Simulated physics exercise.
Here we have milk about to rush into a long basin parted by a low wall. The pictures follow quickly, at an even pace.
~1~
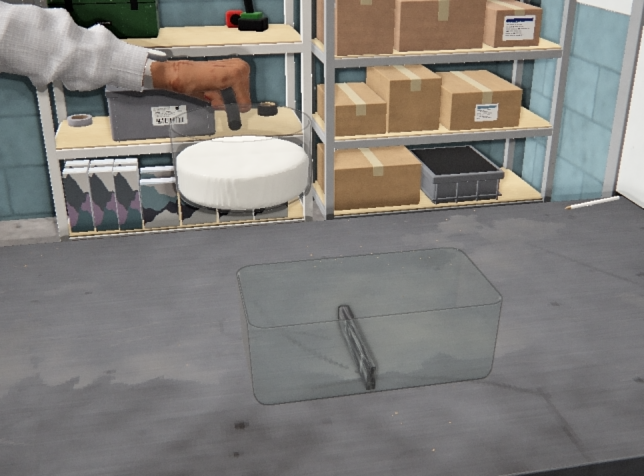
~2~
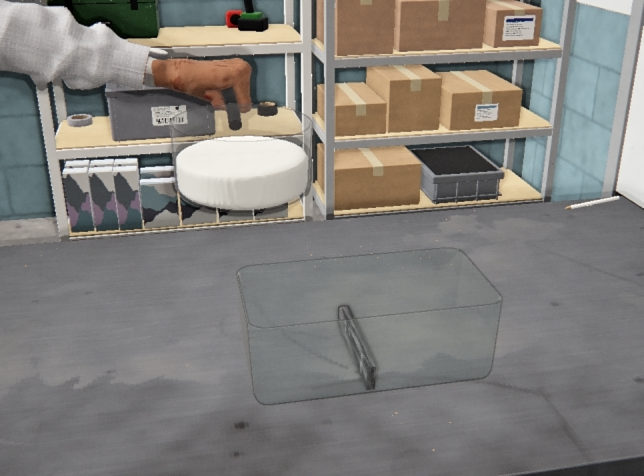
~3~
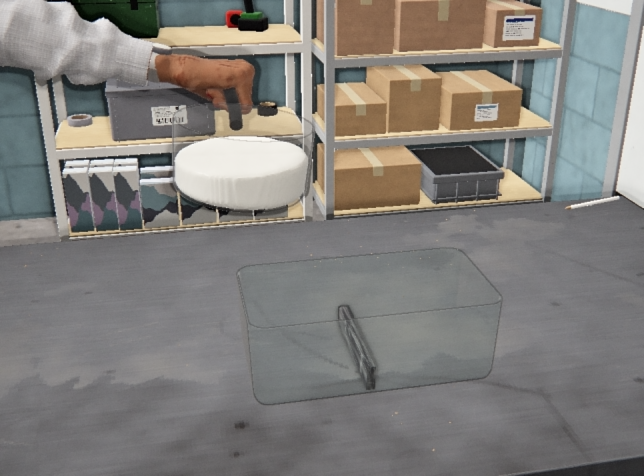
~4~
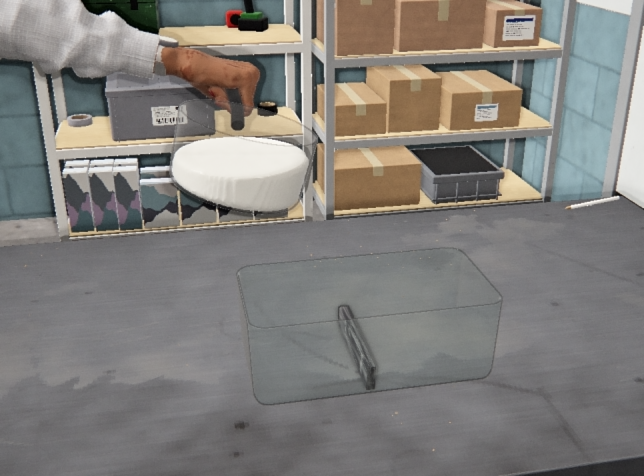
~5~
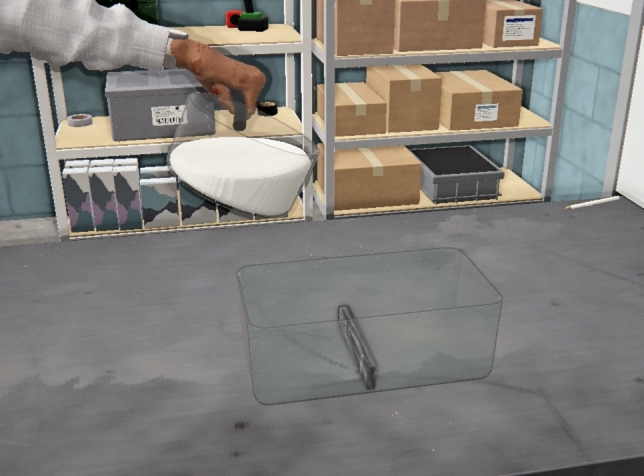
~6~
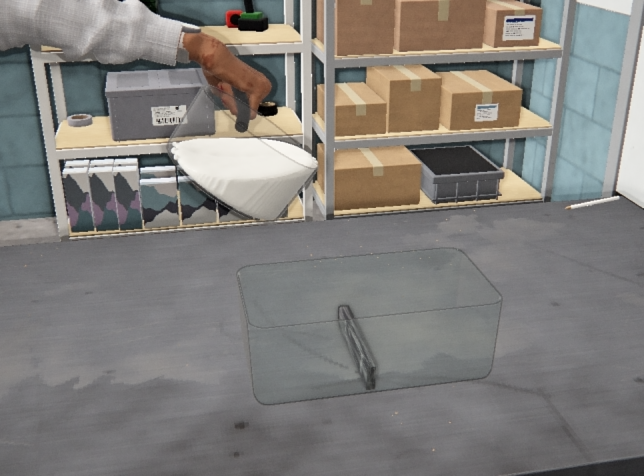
At the start, a hand holds a clear container of white milk level in front of storage shelves, above and to the left of a long transparent basin with a low dividing wall. The hand then tilts the container rightward, slightly at first and then more steeply, while the milk shifts into a wedge shape inside.
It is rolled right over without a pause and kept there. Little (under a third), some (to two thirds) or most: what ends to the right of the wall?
In the end between a third and two thirds is right of the wall.
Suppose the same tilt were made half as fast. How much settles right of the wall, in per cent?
About 55 per cent.
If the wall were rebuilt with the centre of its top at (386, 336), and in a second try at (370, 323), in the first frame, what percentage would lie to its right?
The first gives 10 %, the second 15 %.
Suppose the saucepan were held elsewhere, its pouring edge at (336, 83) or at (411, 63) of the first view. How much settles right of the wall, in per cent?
The first gives 85 %, the second 70 %.
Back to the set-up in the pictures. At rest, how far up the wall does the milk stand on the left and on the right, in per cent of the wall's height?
Some 60 per cent left and 40 right.
A moment on, the saucepan is tipped on its side and 42 per cent is still to pour, 4 is left of the wall and 10 right of it.
Next, the saucepan is tipped on its side and 16 per cent is still to pour, 29 is left of the wall and 42 right of it.
Then the saucepan is tipped on its side and 5 per cent is still to pour, 48 is left of the wall and 41 right of it.
Later the saucepan is tipped on its side and 1 per cent is still to pour, 54 is left of the wall and 42 right of it.
Finally, 56 per cent lies left of the wall, 42 right of it and 1 outside.
